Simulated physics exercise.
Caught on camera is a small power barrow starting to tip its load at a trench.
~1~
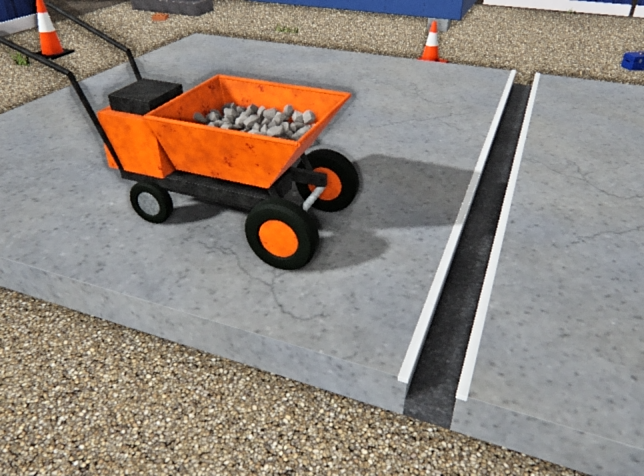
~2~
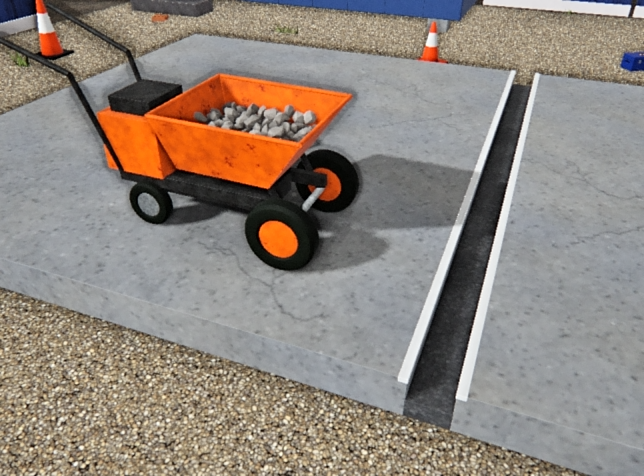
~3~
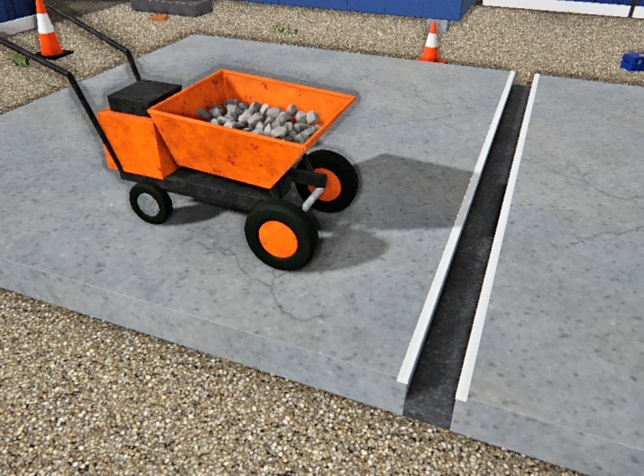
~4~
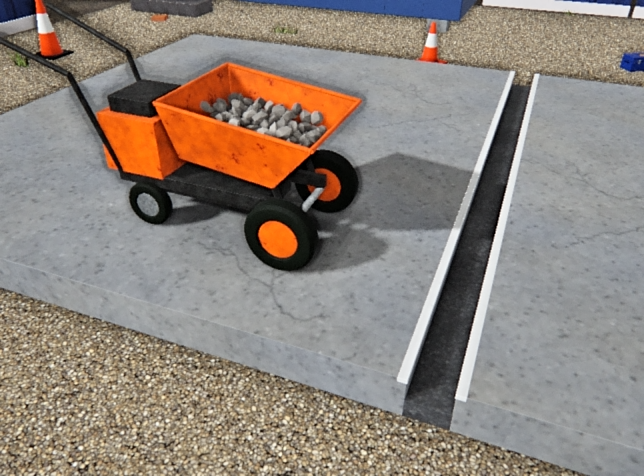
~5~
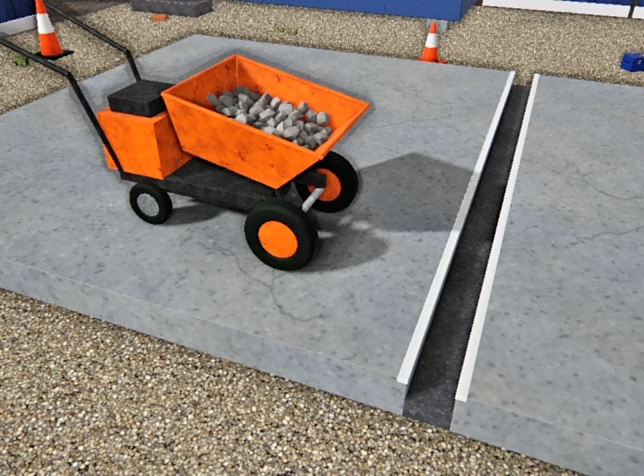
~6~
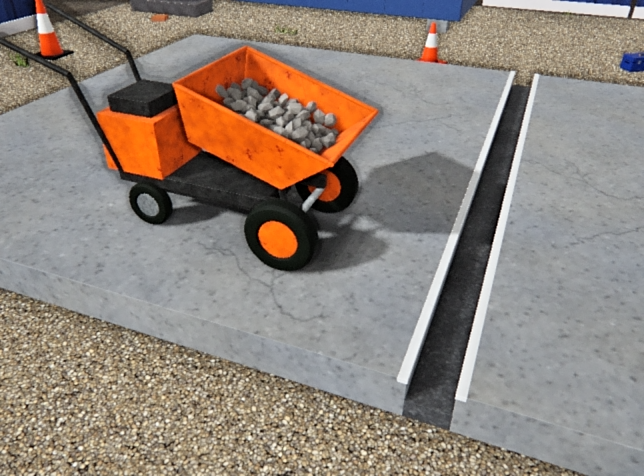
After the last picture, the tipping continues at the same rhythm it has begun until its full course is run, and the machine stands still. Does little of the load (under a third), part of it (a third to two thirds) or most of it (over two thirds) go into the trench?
Part of it goes into the trench.
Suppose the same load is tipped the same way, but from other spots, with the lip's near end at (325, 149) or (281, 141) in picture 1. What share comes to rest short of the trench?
Roughly 20 per cent, then roughly 60 per cent.
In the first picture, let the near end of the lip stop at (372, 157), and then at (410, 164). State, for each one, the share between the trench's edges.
40 % and 10 %.
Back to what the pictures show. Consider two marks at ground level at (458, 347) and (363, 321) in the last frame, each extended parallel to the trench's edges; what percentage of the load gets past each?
Around 20 percent for the first and 100 percent for the second.
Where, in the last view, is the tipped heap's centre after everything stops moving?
(453, 268).
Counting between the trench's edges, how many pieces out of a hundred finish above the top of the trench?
It works out at about 15 percent.
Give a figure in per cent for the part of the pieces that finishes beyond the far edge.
Roughly 5 in a hundred.
Just after the last frame, skip tipped steeply; every one in the skip.
A moment on, skip tipped right over; almost all in the skip; about a tenth short of the trench; just a few falling.
Further on, skip tipped right over; roughly a quarter in the skip; roughly a third short of the trench; roughly a third in or heaped over the trench; just a few beyond it.
When it is over, skip tipped right over; roughly half short of the trench; roughly half in or heaped over the trench; just a few beyond it.
